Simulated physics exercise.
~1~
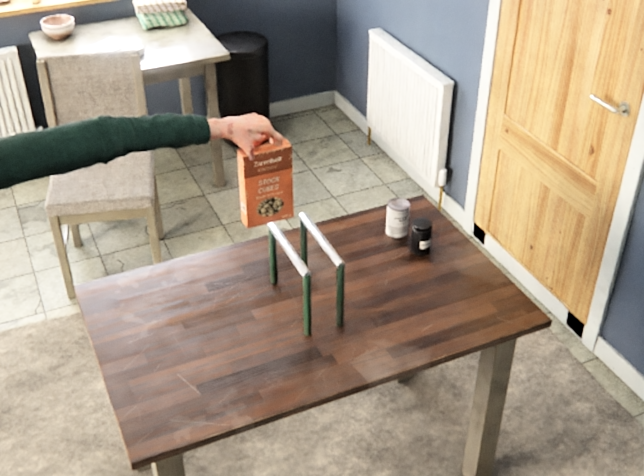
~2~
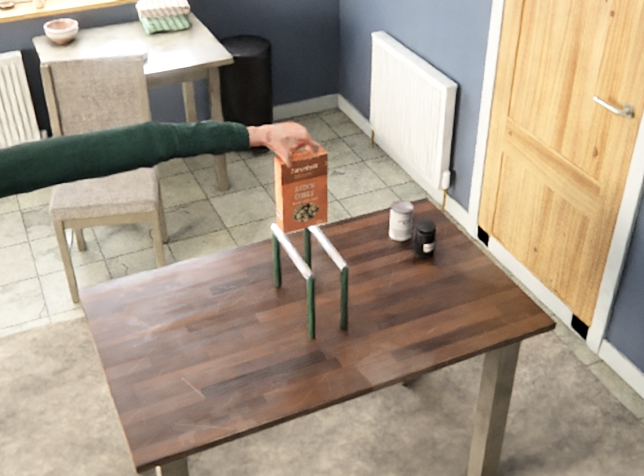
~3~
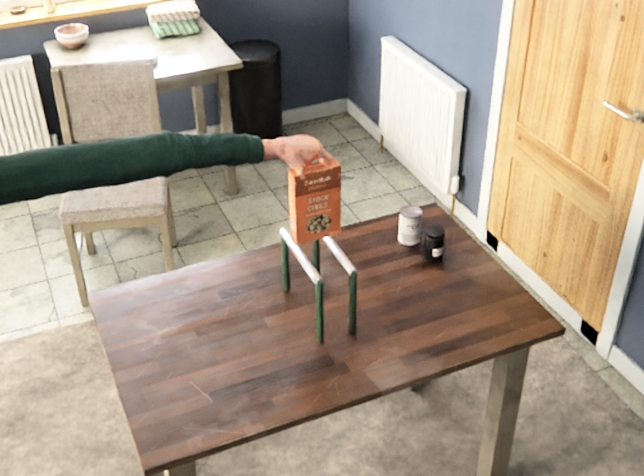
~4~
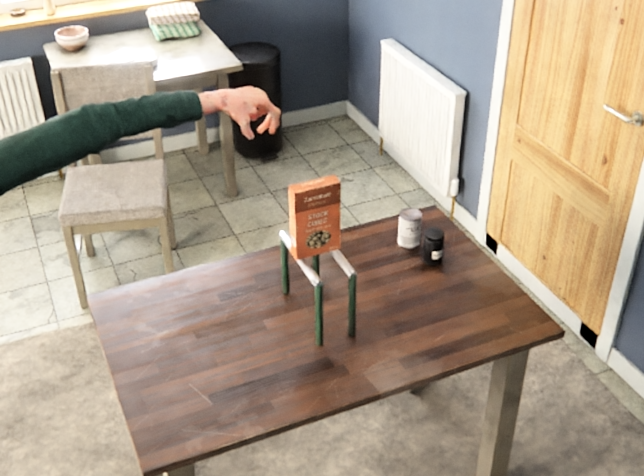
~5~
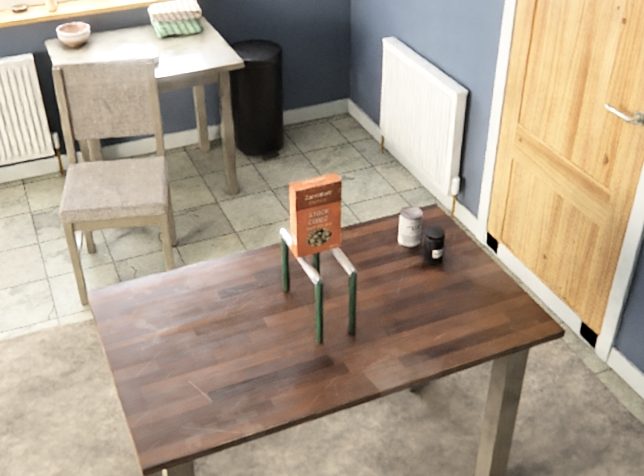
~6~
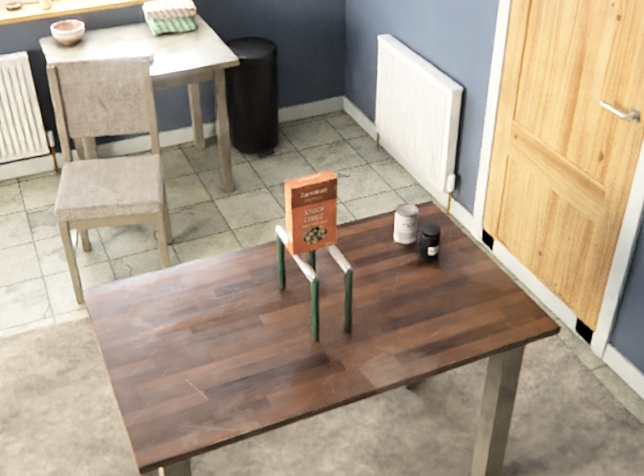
The video shows a hand lowering an upright orange packet over two parallel ledges on a wooden table, beside a white tin and a black jar. The hand lets go and withdraws, and the packet stays caught upright at the ledges, resting still.
